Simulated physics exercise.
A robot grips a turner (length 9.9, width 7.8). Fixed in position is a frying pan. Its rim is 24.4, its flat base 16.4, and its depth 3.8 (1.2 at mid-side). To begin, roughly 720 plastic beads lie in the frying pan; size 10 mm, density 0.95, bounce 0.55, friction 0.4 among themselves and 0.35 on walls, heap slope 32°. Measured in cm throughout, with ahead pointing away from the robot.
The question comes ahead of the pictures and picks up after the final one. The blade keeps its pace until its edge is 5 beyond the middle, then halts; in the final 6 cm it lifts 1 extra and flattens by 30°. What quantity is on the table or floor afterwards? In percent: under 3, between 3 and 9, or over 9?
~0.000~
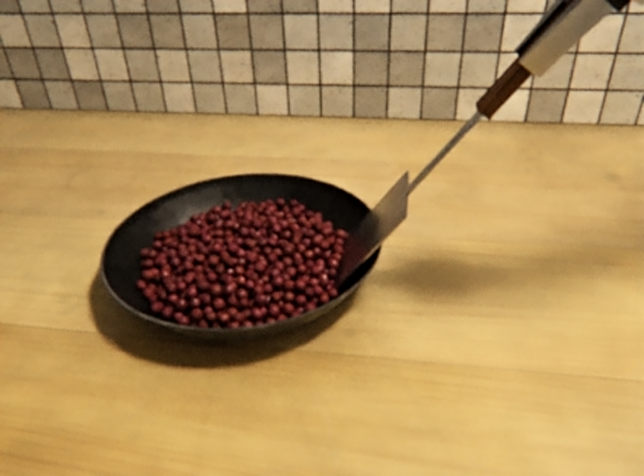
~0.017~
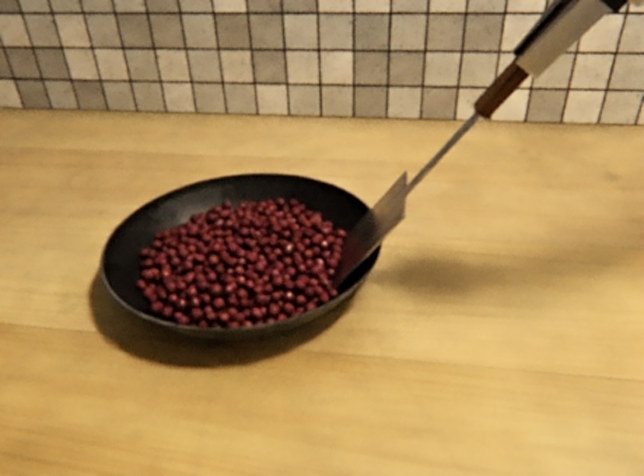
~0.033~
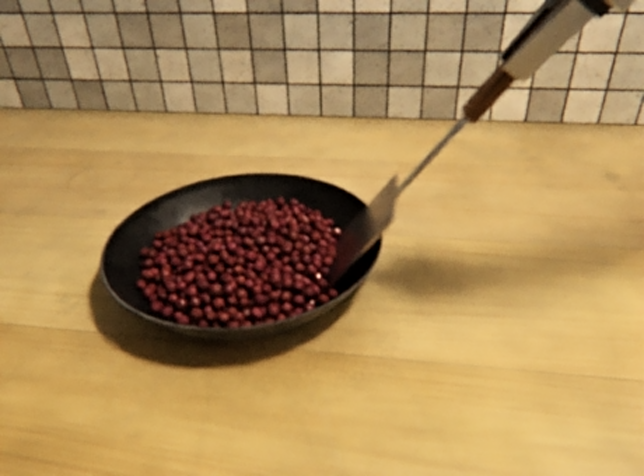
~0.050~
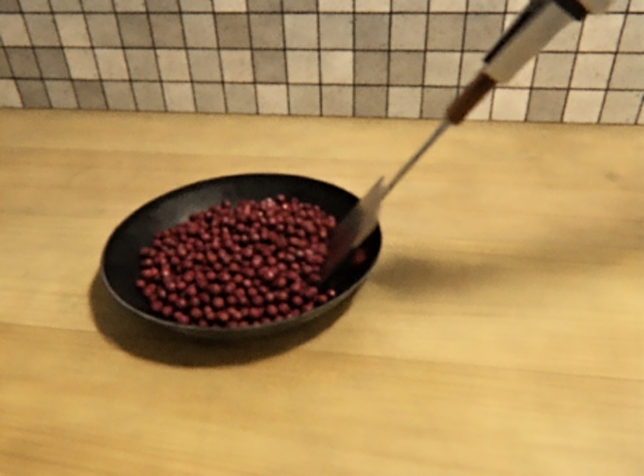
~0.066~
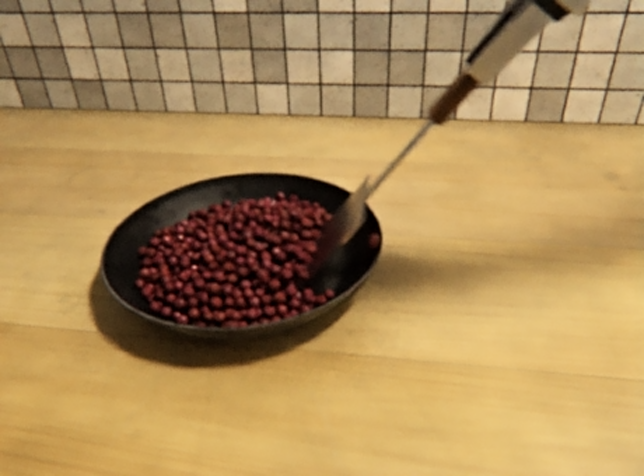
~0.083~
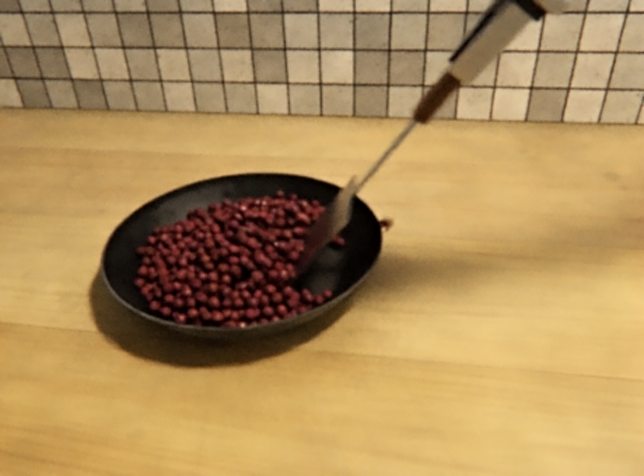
Under 3 percent.
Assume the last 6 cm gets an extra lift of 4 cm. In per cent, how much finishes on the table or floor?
It comes to near 5 percent.
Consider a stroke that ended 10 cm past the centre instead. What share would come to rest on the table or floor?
Then the share is near 35 in a hundred.
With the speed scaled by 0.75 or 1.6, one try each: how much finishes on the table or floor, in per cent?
About 0 and 5 per cent.
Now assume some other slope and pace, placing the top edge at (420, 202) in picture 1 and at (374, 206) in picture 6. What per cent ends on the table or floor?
Near 0 in a hundred.
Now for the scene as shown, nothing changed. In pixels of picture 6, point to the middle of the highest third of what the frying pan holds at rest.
The centre sits close to (172, 234).
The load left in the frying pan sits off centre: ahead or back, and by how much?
I'd say close to 4.0 cm toward the front.
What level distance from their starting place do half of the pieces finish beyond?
Somewhere about 3 centimetres, I'd say.
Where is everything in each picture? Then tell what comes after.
In the first frame, turner top edge at (408, 192), sloping 54°; upper third of the load around (250, 251), from x 140 to 345, top at y 205; 725 in the frying pan.
In the second frame, turner top edge at (405, 192), sloping 54°; upper third of the load around (250, 251), from x 140 to 345, top at y 205.
In the third frame, turner top edge at (395, 195), sloping 54°; upper third of the load around (251, 250), from x 140 to 345, top at y 200.
In the fourth frame, turner top edge at (381, 197), sloping 54°; upper third of the load around (253, 246), from x 140 to 360, top at y 200.
In the fifth frame, turner top edge at (366, 196), sloping 54°; upper third of the load around (250, 245), from x 140 to 375, top at y 195.
In the sixth frame, turner top edge at (352, 196), sloping 54°; upper third of the load around (246, 243), from x 140 to 385, top at y 195; 724 in the frying pan, 1 on the blade or in flight.
By 0.12 s, sloping 52°, highest piece 10 above the table; 723 in the frying pan, 2 on the blade or in flight.
By 0.16 s, sloping 39°, highest piece 11 above the table; 723 in the frying pan, 2 on the blade or in flight.
By 0.38 s, sloping 24°, highest piece 5 above the table; 716 in the frying pan, 8 on the table or floor, 1 on the blade or in flight.
By 1.43 s, sloping 24°, highest piece 5 above the table; 716 in the frying pan, 9 on the table or floor.
Final count, 716 in the frying pan, 9 on the table or floor. That is 1 % on the table or floor.
